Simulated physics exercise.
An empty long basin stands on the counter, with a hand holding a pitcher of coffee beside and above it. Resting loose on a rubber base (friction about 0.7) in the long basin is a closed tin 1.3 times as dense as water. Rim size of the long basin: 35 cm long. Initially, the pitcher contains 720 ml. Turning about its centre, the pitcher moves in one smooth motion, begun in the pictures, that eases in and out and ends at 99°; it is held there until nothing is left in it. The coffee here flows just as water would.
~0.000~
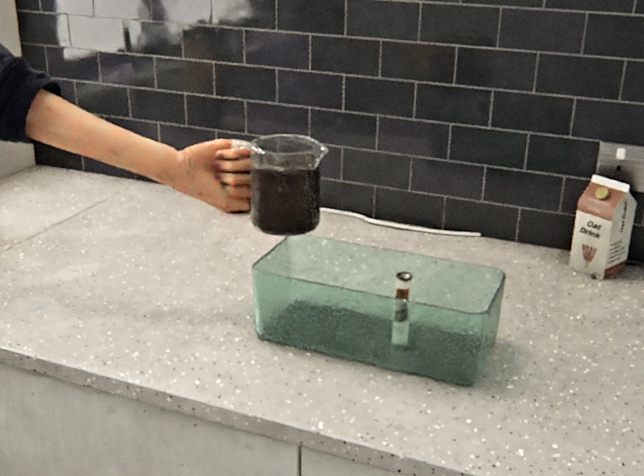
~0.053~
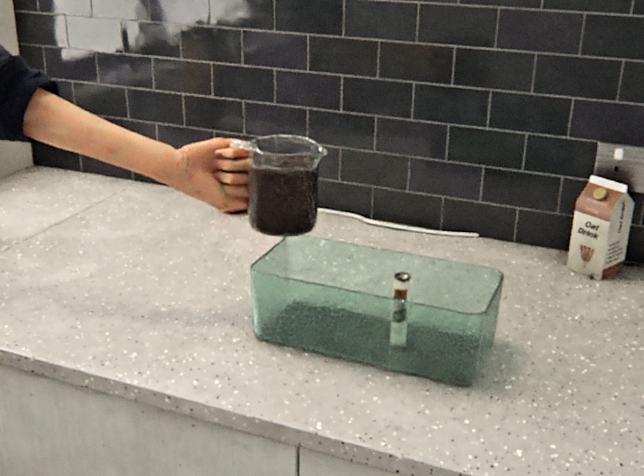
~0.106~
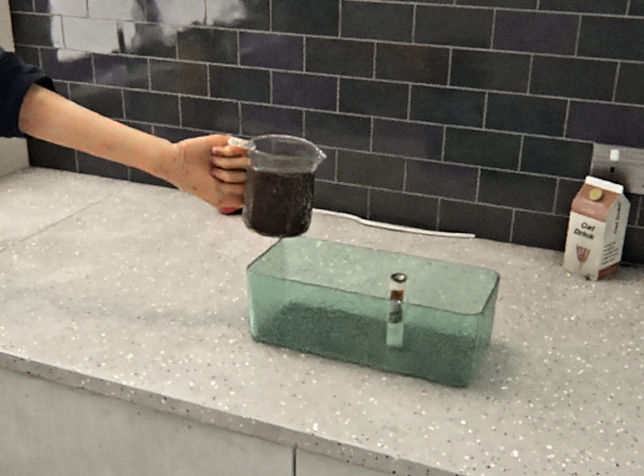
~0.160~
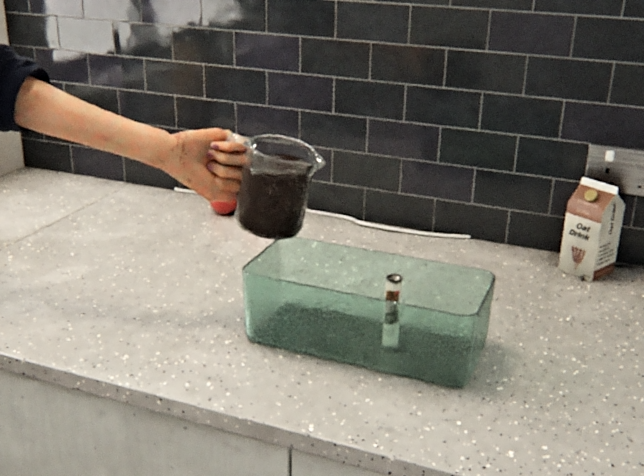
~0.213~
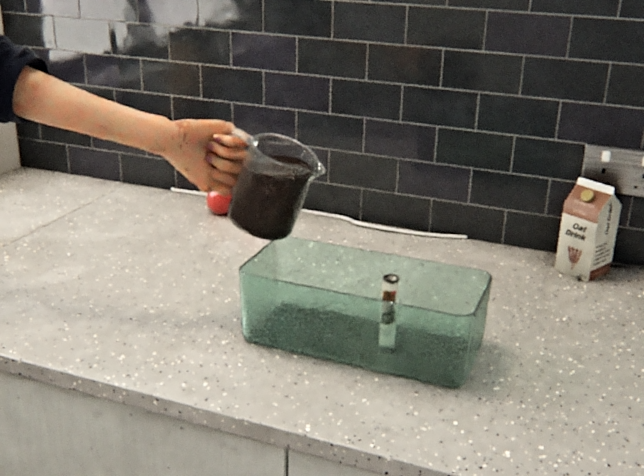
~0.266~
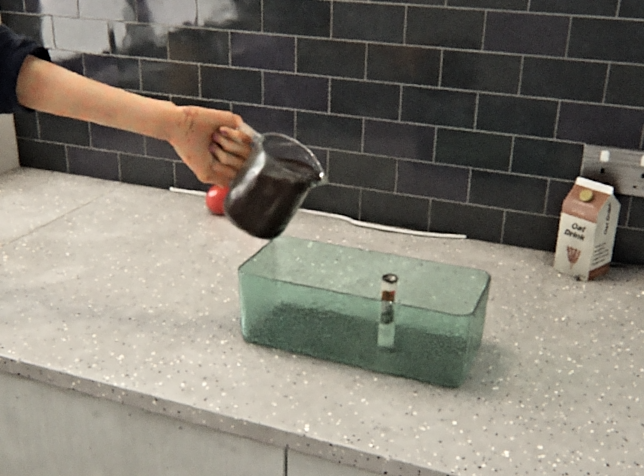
The footage shows a hand holding a glass pitcher of dark liquid above a long green glass basin on a speckled counter, then smoothly tilting the pitcher to the right while a small tin stands upright at the basin.
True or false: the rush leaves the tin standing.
True.
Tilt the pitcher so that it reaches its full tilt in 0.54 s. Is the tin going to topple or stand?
Holds steady.
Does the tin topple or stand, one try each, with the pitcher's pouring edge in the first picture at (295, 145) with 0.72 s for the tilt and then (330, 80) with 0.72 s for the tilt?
First it stays on its base; then it tips over.
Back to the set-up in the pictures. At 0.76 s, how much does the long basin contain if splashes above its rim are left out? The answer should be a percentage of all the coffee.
Some 58 per cent.
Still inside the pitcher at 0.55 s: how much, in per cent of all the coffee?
Roughly 72 percent.
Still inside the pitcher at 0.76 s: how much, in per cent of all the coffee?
Remaining share: Approx. 28 %.
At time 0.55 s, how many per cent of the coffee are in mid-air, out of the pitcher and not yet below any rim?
Roughly 18 percent.
After 0.55 s the tilt is 86° and 72 per cent is still to pour; the tin stands where it began.
After 0.76 s the tilt is 99° and 28 per cent is still to pour; the tin stands where it began.
After 0.98 s the tilt is 99° and 9 per cent is still to pour; the tin stands where it began.
After 1.22 s the tilt is 99° and 2 per cent is still to pour; the tin stands where it began.
In the end the tin stands where it began.
